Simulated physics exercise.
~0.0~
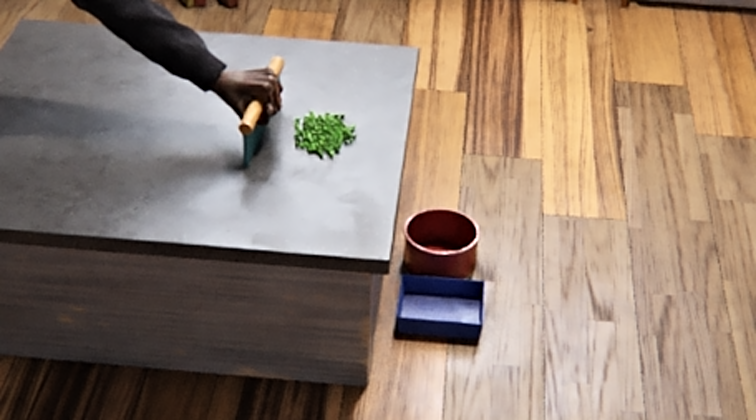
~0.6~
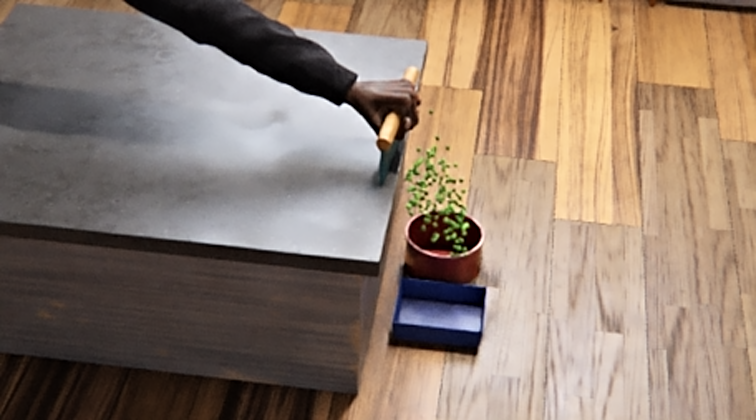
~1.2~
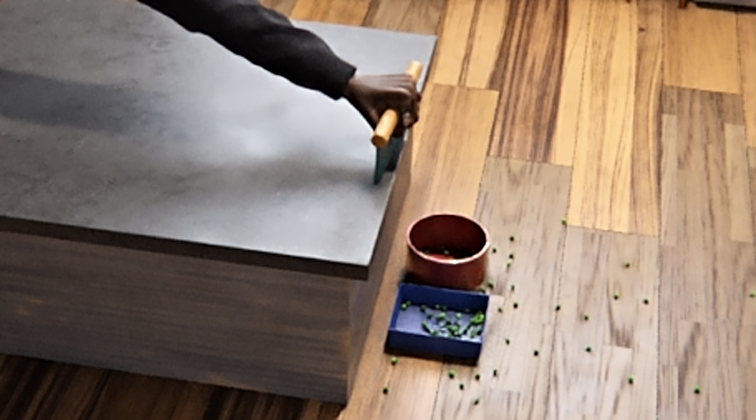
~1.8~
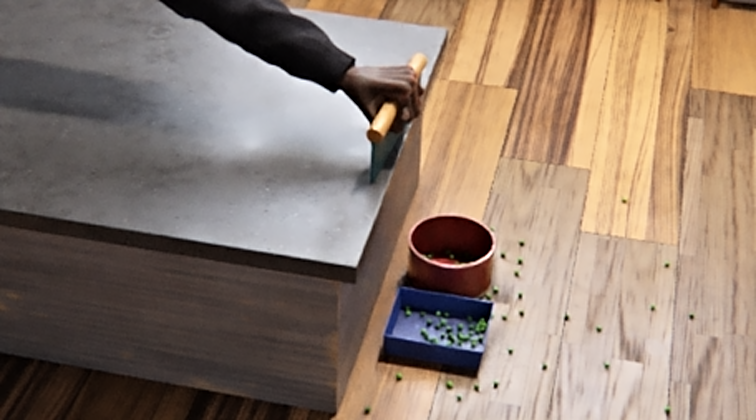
The footage shows a dark-sleeved arm using a wooden-handled scraper to push a pile of small green peas rightward across a gray tabletop and over its edge. The scraper stops there as the peas fall, some landing in a red pot and blue tin, others scattering across the wooden floor.
